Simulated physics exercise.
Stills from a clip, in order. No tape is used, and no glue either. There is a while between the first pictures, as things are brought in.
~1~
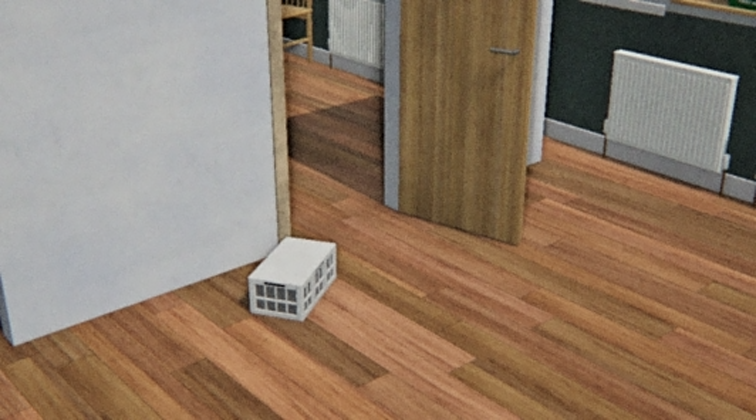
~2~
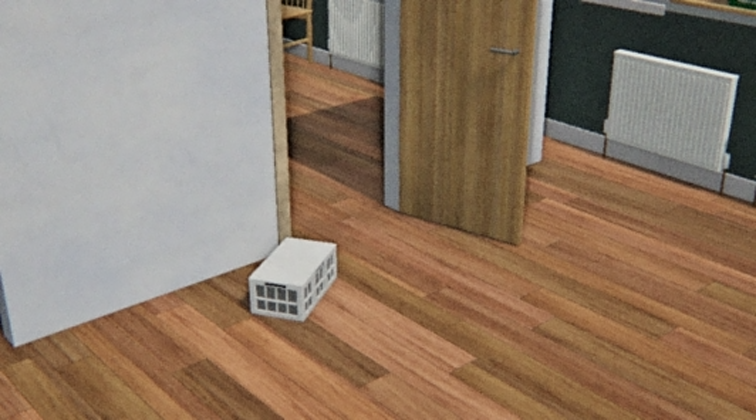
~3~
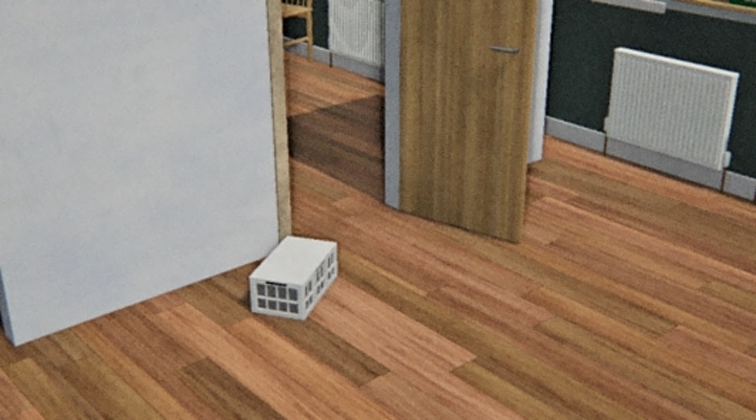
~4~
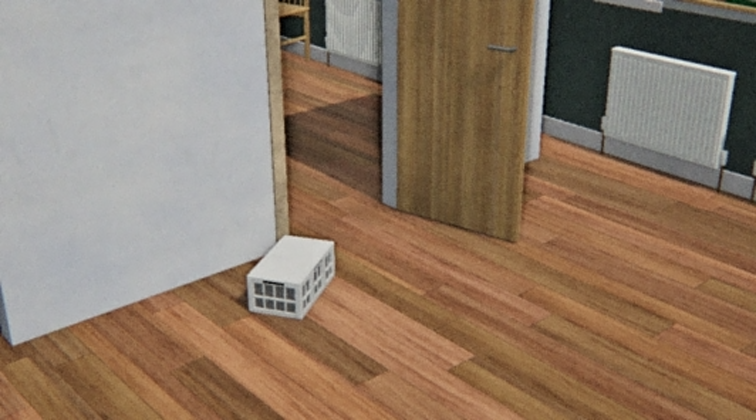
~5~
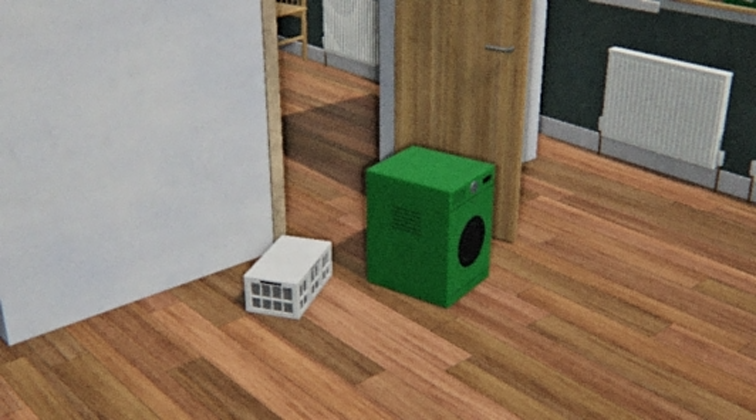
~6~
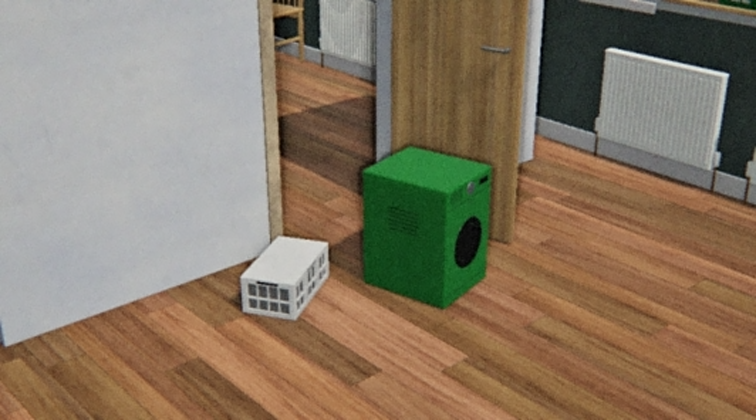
Green front-loading appliance appearing beside a white crate on a wooden floor, near a wide-open door that stays still.
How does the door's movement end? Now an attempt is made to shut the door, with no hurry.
My prediction is that the door will be halted.
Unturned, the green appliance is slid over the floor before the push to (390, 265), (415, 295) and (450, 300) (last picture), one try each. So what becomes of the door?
First try: It gets caught partway; second try: It gets caught partway; third try: It swings home.
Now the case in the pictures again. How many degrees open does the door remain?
It stays open at around 75°.
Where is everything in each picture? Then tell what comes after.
In the first frame, door wide open and still; white crate (294, 277).
In the second frame, door wide open and still; white crate (295, 278).
In the third frame, door wide open and still; white crate (295, 276).
In the fourth frame, door wide open and still; white crate (293, 276).
In the fifth frame, door wide open and still; white crate (290, 276).
In the sixth frame, door wide open and still; green appliance (426, 226); white crate (287, 277).
Then, 0.50 s later than the last frame, door at 92°.
Then, 0.70 s later than the last frame, door at 82°.
When it is over, door at 73°; both as before. End places, in pixels of the last picture, green appliance near (426, 226).
